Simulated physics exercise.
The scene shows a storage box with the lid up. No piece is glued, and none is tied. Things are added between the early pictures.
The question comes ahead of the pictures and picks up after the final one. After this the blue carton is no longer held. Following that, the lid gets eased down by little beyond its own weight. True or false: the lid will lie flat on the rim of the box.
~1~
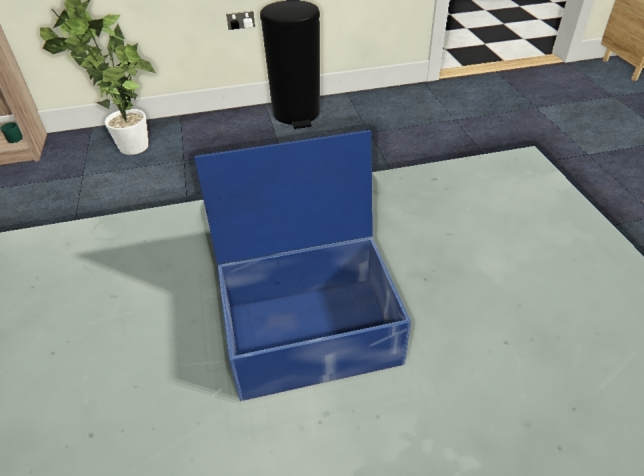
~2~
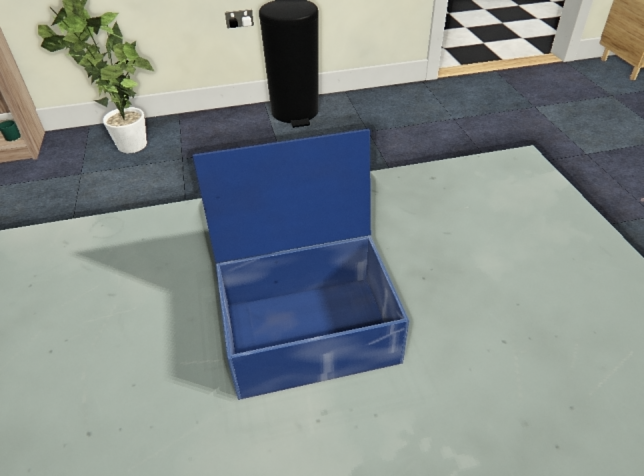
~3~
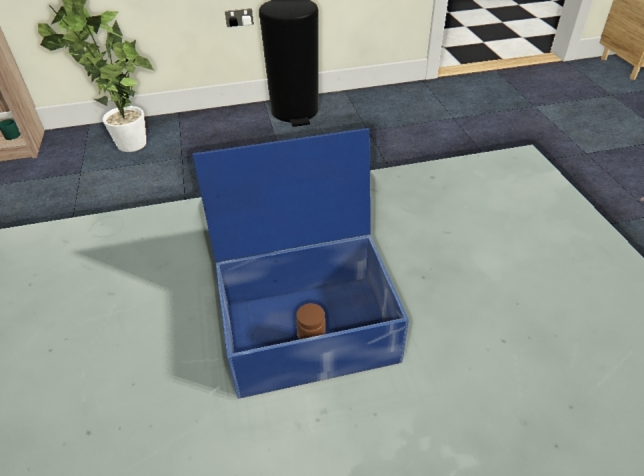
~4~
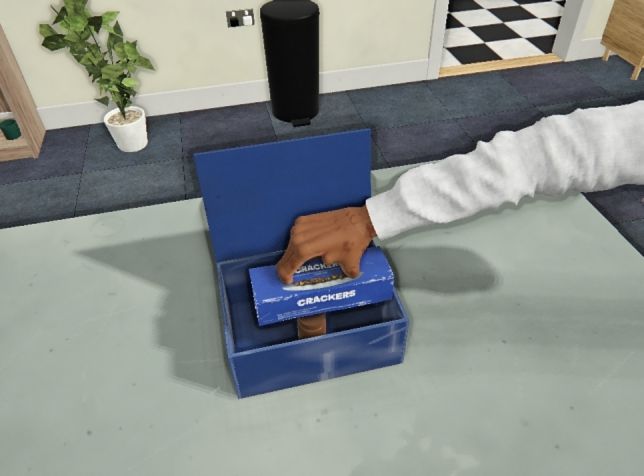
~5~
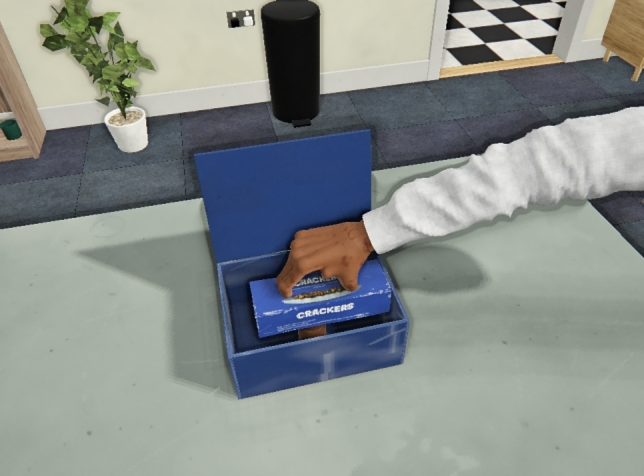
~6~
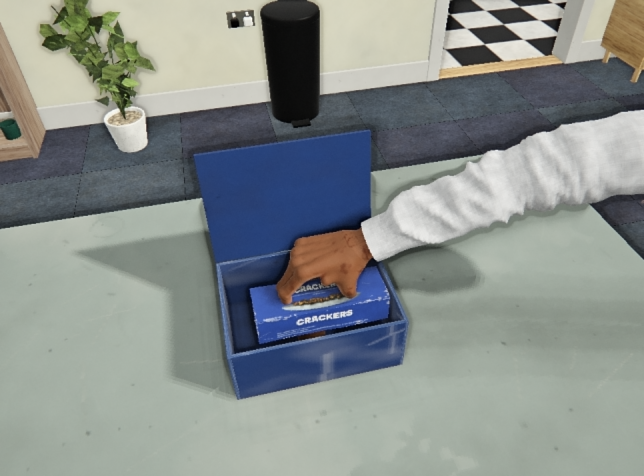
False.
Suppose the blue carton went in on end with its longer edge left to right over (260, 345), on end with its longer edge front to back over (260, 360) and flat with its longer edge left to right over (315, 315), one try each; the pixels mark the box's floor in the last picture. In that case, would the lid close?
First try: It gets propped open; second try: It gets propped open; third try: It comes fully down.
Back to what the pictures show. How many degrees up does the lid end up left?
The lid sits around 20° above the rim.
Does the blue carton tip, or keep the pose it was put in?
As it turns out, the blue carton keeps its original angle.
Then, 1.40 s after the last picture, lid 75° above the rim.
Then, 1.70 s after the last picture, lid 46° above the rim.
At rest, lid 19° above the rim; both in place. Seen from the same camera at the end, blue carton near (320, 305).
